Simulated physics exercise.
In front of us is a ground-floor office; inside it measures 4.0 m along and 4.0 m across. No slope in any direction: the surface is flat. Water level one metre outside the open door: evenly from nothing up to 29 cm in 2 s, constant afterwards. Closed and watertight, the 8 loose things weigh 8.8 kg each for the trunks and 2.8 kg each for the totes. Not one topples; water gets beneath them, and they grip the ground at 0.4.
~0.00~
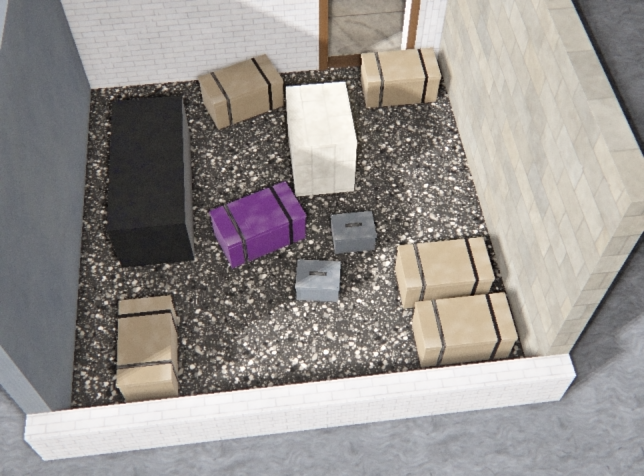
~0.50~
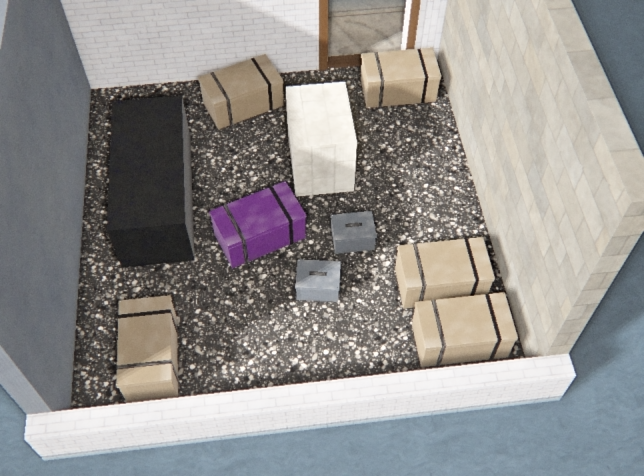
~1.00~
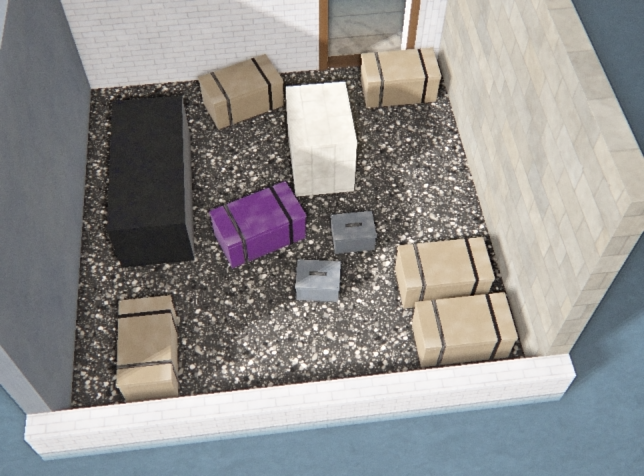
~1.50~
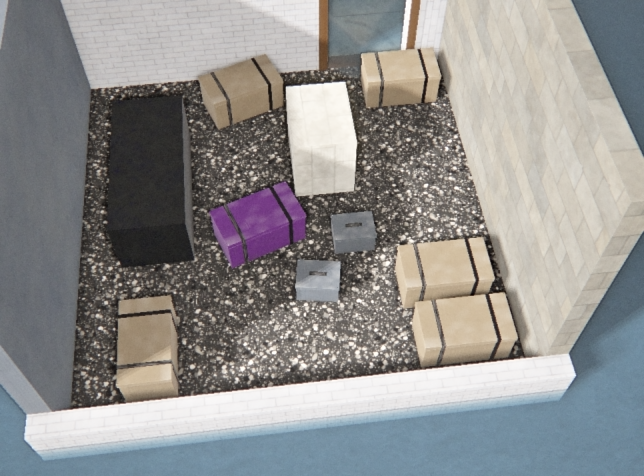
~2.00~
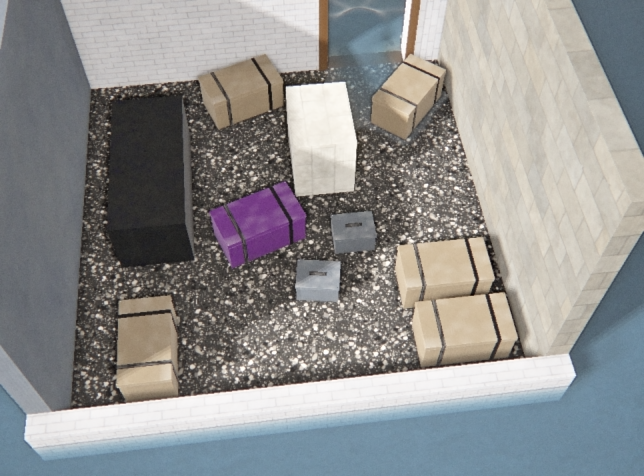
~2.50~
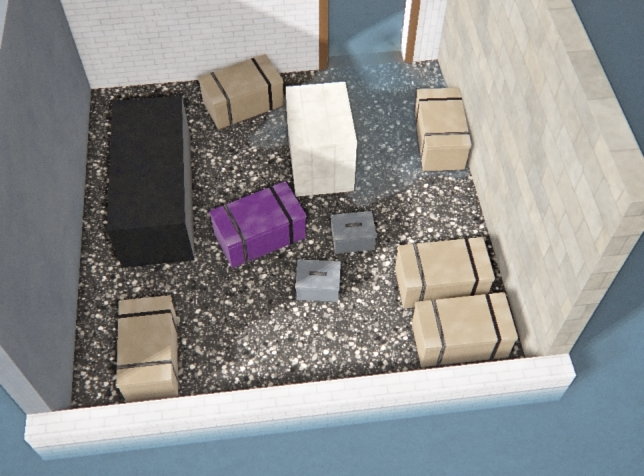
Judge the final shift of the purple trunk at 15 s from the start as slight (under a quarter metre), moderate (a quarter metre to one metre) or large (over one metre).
Expect it to be pushed part of a metre.
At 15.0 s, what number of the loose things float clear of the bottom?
At that point I count 8.
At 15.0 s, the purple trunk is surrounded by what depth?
12 cm, roughly.
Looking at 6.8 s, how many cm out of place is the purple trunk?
5 cm or so by then.
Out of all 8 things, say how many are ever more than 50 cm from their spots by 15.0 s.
8 in all.
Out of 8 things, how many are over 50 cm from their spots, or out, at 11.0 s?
By that time the total stands at 7.
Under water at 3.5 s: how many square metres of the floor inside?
Wet: Near 7.0 m2.
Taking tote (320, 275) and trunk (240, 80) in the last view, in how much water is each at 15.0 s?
About 15 and 14 cm.
After 3.5 s the purple trunk is near (257, 213), 0.0 m from its start, aground; 1 afloat.
After 6.8 s the purple trunk is near (261, 211), 0.0 m from its start, aground; 7 afloat.
After 11.0 s the purple trunk is near (264, 158), 0.6 m from its start, afloat; 8 afloat.
After 15.0 s the purple trunk is near (234, 173), 0.5 m from its start, afloat; 8 afloat.
